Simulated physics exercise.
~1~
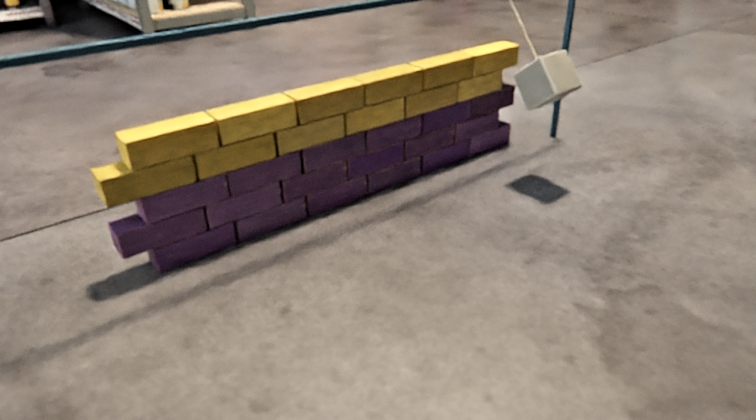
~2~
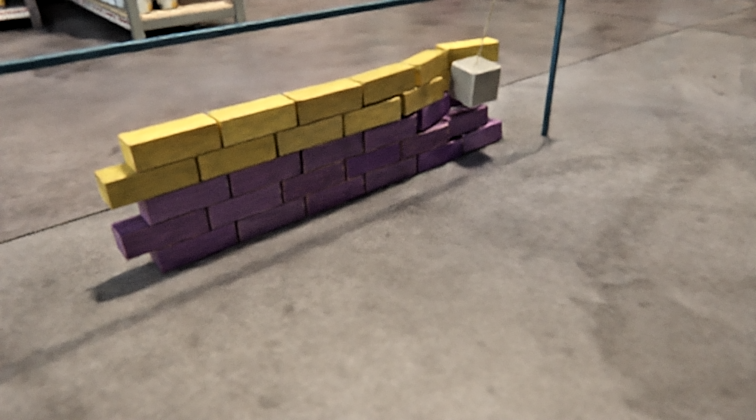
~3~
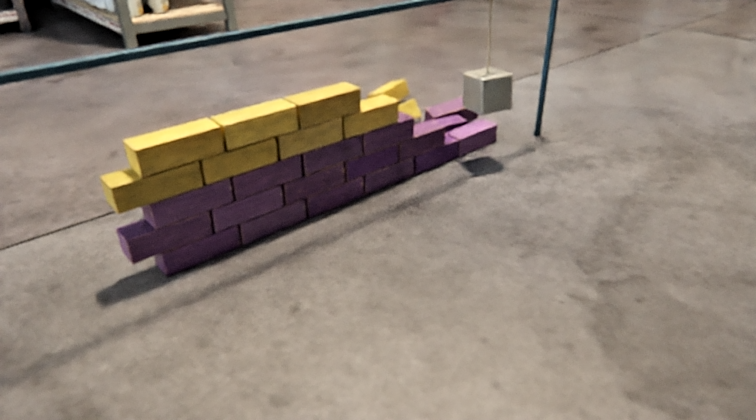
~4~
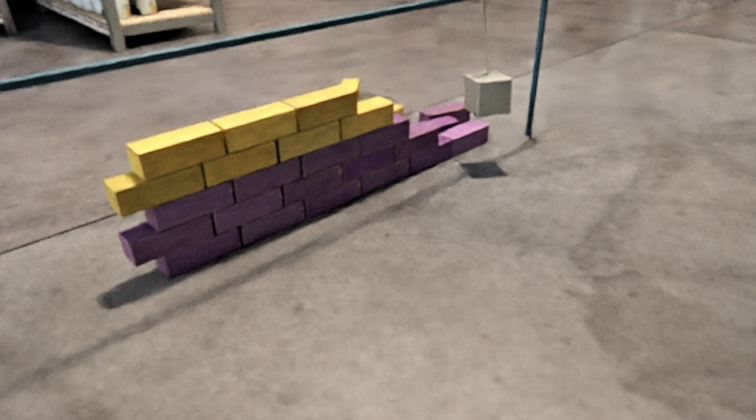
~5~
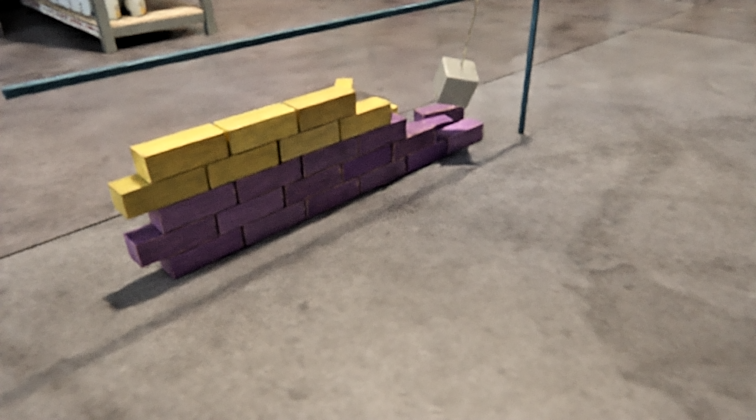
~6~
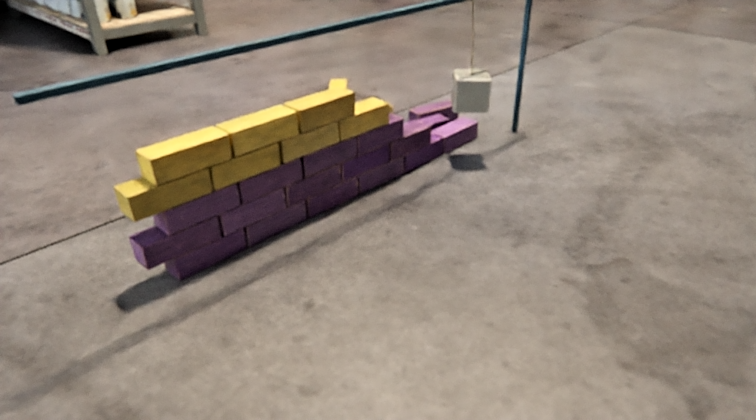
A wall of yellow blocks stacked on purple ones stood on a shop floor as a pale block on a line swung into its right end, knocking several upper blocks loose, then swayed above the gap while the rest stayed standing.
